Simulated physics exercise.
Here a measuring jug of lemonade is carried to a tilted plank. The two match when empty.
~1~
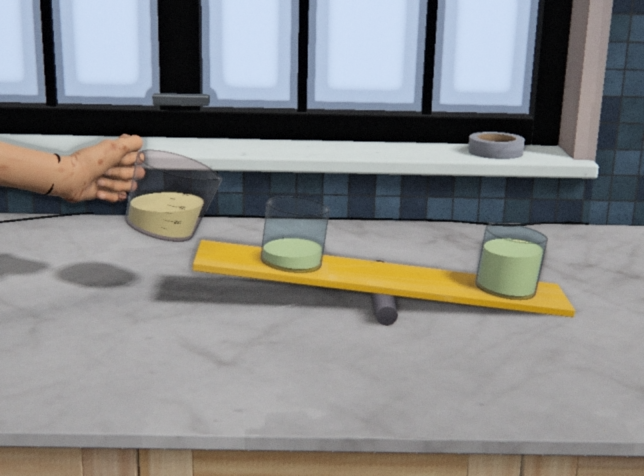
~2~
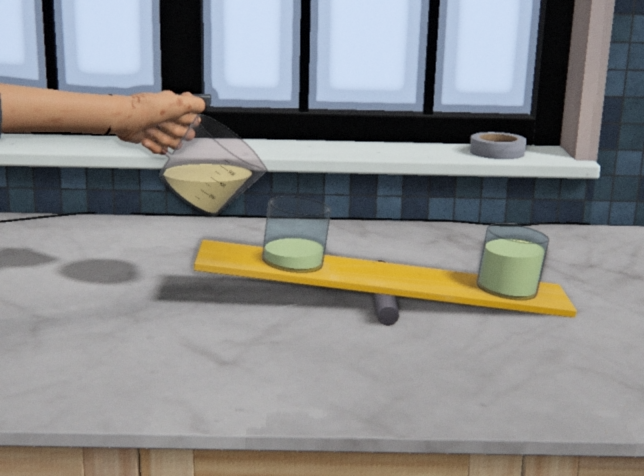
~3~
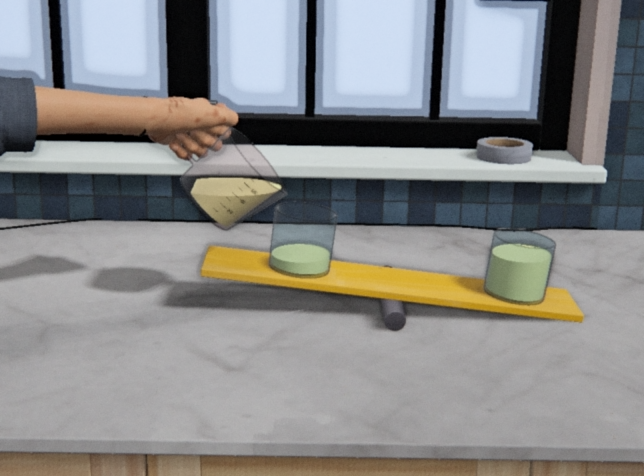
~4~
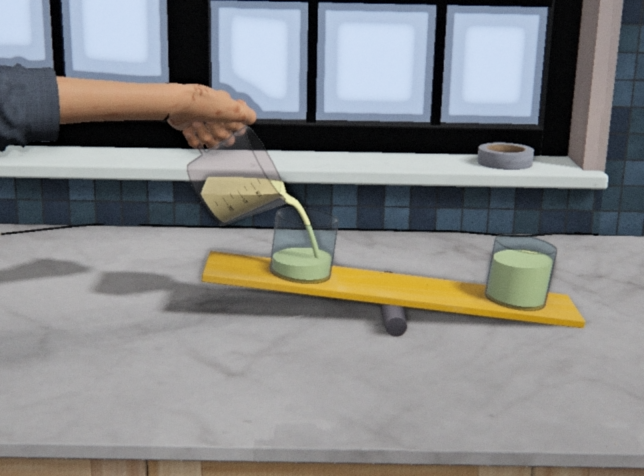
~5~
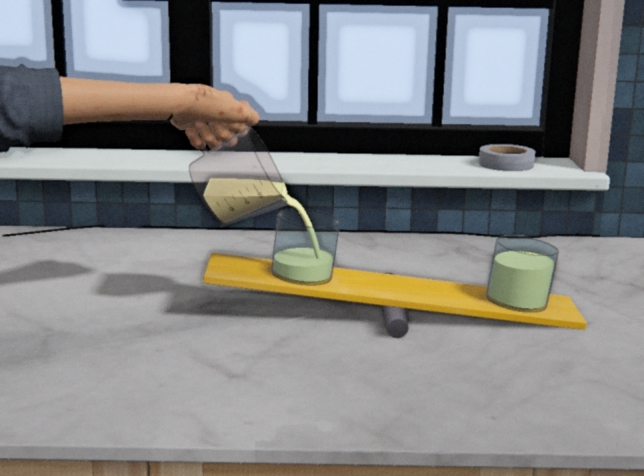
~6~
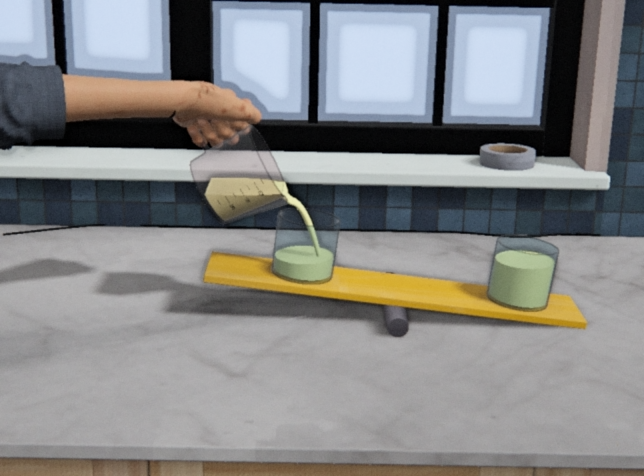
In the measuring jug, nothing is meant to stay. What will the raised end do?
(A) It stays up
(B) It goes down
Answer: A.
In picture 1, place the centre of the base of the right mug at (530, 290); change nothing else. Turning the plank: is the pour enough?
Next it won't budge.
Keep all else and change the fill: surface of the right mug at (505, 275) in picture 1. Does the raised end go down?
I'd say it seesaws across, honestly.
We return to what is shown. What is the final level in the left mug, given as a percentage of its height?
Around 75 in a hundred.
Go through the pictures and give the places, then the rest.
In the first picture, a hand has the measuring jug; measuring jug (168, 194) about a third full; left mug (295, 232) about a quarter full, raised; right mug (511, 259) about two thirds full, on the low side.
In the second picture, the measuring jug is tipped; round bar (388, 313); left mug about a quarter full, surface at (294, 248).
In the third picture, the measuring jug is tipped; measuring jug (232, 180) tipped 50° with all of its load; left mug (303, 237) about a quarter full.
In the fourth picture, the stream is running; round bar (396, 324); left mug about a quarter full, surface at (302, 257); right mug about two thirds full, surface at (523, 259).
In the fifth picture, the stream is running; measuring jug (239, 178) tipped 60° with nearly all of its load; left mug (306, 244) about a quarter full.
In the sixth picture, the stream is running; round bar (398, 325); left mug about a quarter full, surface at (305, 256); right mug about two thirds full, surface at (525, 260).
Shortly, the left mug is about half full; the plank leans as before.
Then, the left mug is about two thirds full; the plank leans as before.
At the finish, the left mug is about three quarters full; the plank leans as before.
